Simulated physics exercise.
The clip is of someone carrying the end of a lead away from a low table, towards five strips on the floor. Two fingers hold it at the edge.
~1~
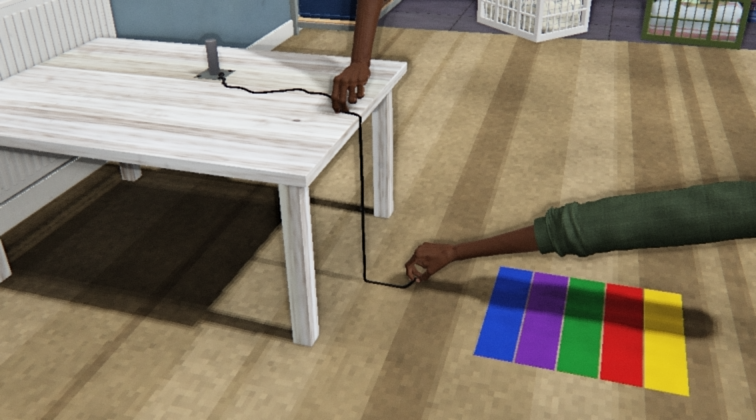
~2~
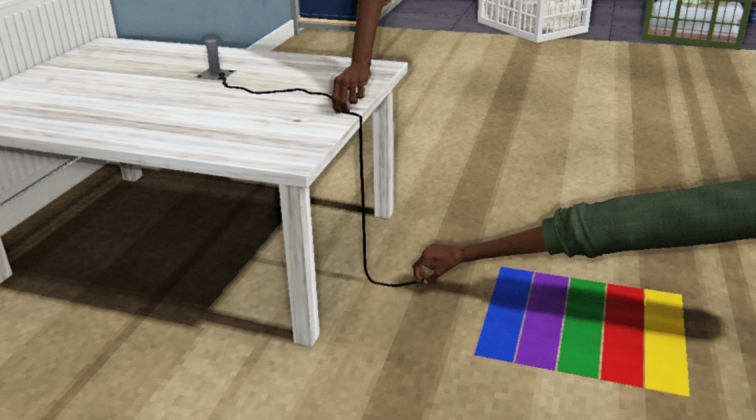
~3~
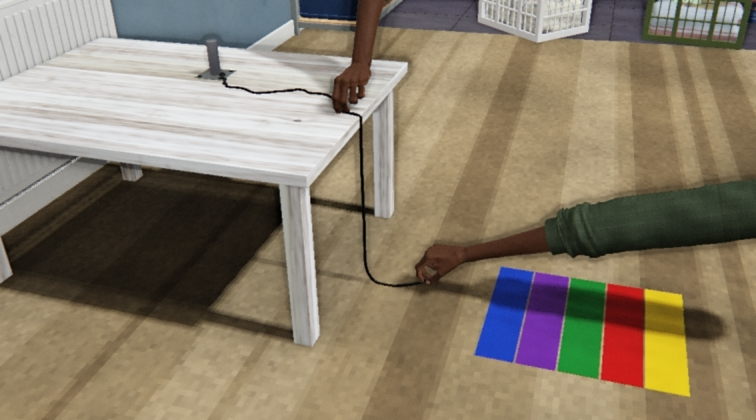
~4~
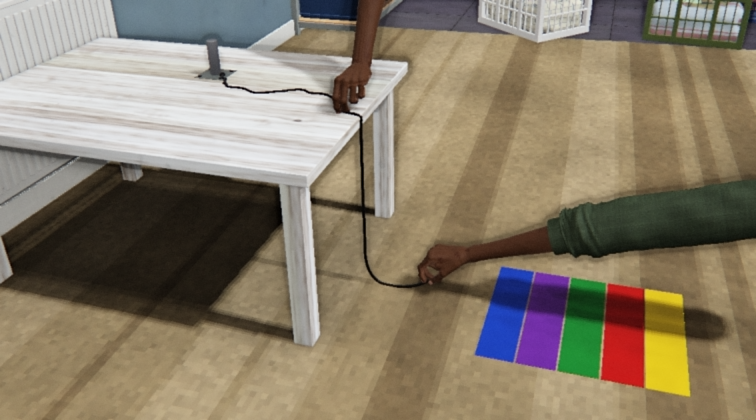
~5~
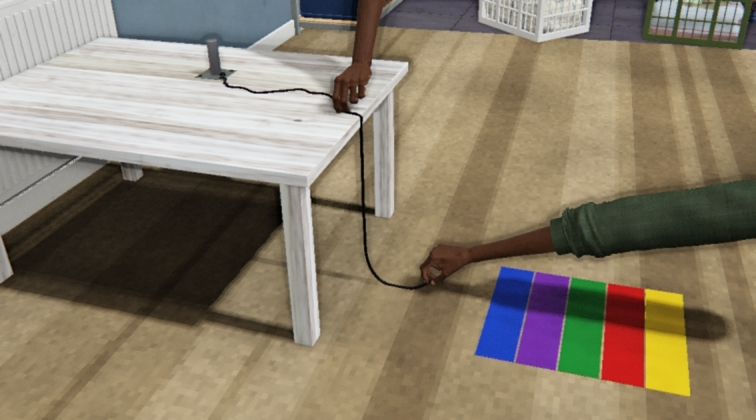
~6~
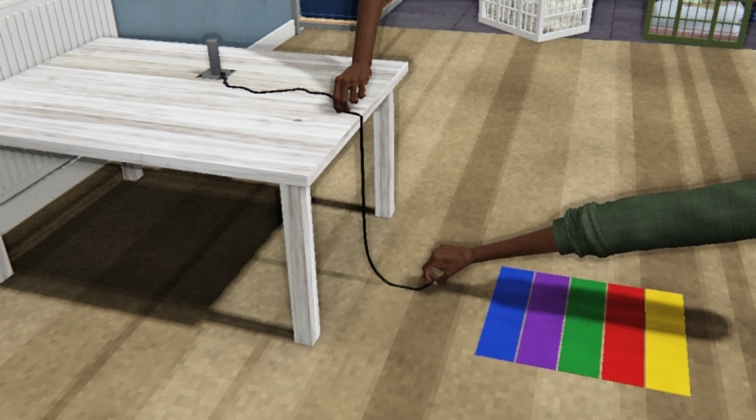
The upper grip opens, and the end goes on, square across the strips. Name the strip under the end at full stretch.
Over green.
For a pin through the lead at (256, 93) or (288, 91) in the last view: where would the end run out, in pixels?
The places are (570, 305) and (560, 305).
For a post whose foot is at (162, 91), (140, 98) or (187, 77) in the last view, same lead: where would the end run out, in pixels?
The places are (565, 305), (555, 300) and (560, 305).
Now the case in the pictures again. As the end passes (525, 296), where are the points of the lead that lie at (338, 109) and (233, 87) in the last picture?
At (370, 127), then (259, 82).
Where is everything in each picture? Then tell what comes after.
The first frame shows end (415, 279); blue (498, 340); purple (538, 348); green (579, 355); red (622, 363); yellow (666, 371).
The second frame shows end (423, 280); lead through (226, 84) (284, 91) (335, 101) (361, 142) (363, 211) (366, 273).
The third frame shows end (425, 280).
The fourth frame shows end (428, 281); lead through (227, 84) (284, 91) (335, 101) (361, 141) (363, 211) (371, 273).
The fifth frame shows end (430, 281).
The sixth frame shows end (433, 281); lead through (227, 84) (284, 91) (335, 101) (362, 141) (364, 210) (377, 272).
A little later, end near (524, 296); over blue.
Next, end near (568, 304); over green.
When it is tight, end near (593, 308); over green. The end stops over the green strip.
